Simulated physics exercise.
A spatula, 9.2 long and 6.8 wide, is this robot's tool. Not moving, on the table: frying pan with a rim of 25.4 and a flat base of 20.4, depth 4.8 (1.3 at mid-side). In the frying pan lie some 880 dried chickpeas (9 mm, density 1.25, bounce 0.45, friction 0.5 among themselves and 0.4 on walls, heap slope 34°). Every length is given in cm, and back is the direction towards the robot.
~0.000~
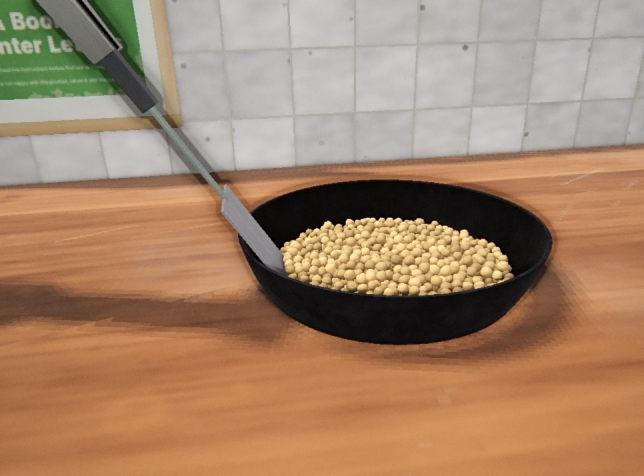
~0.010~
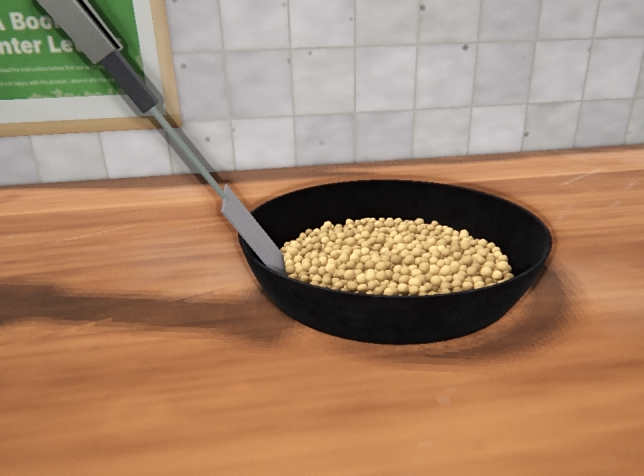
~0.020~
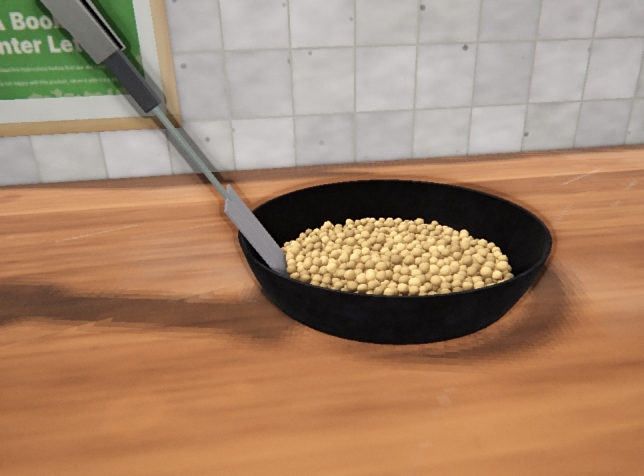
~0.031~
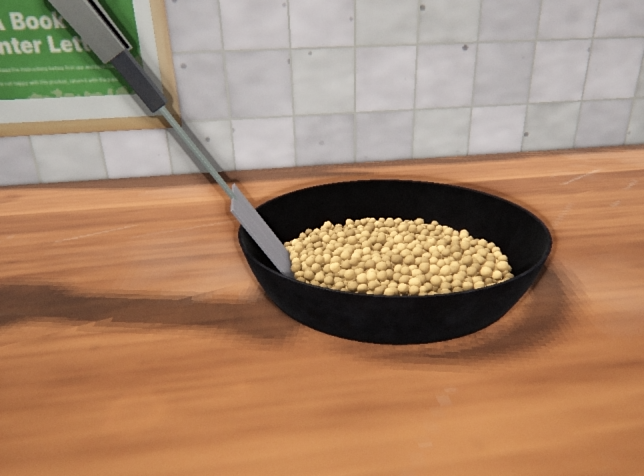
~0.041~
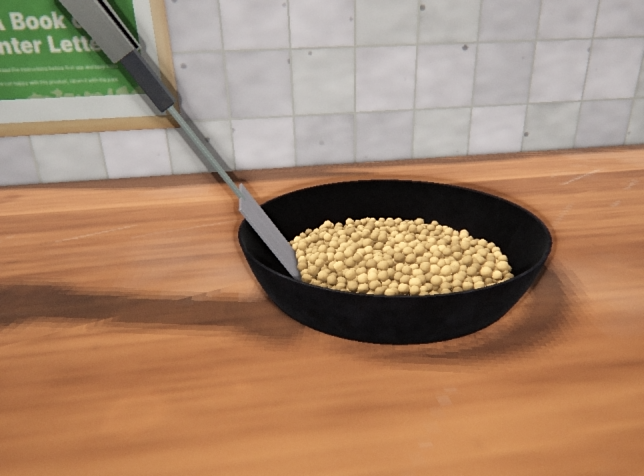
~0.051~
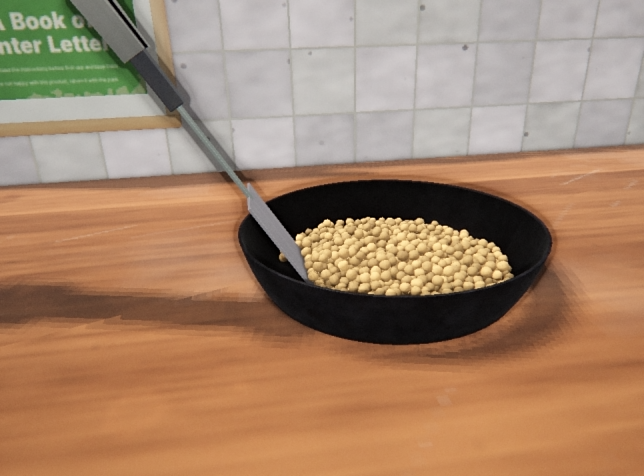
On a wooden counter, a grey spatula slides slightly right against chickpeas in a black frying pan.
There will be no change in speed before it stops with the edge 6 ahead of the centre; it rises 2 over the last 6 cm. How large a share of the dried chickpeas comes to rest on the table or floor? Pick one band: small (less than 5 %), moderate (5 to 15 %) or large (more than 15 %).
Small.
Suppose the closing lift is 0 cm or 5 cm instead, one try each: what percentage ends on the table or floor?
First try around 0 percent, second try around 0 percent.
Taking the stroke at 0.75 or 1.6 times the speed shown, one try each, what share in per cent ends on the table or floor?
The two tries give about 0 and 5 in a hundred.
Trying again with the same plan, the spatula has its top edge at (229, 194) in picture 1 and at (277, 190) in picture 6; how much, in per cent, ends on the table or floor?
My guess would be close to 5 per cent.
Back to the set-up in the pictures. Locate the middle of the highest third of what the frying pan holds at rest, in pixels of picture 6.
Close to pixel (476, 241).
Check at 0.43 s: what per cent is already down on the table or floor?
Fraction noted: Close to 0 per cent.
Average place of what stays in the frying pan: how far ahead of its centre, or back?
Ahead, by around 3.5 cm.
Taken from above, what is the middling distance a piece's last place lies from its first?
I'd guess close to 2 centimetres.
After 0.12 s, sloping 58°, highest piece 5 above the table; 875 in the frying pan.
After 0.20 s, sloping 58°, highest piece 5 above the table; 875 in the frying pan.
After 0.43 s, sloping 58°, highest piece 5 above the table; 875 in the frying pan.
After 1.48 s, sloping 58°, highest piece 5 above the table; 875 in the frying pan.
At rest, 875 in the frying pan. That is 0 % on the table or floor.
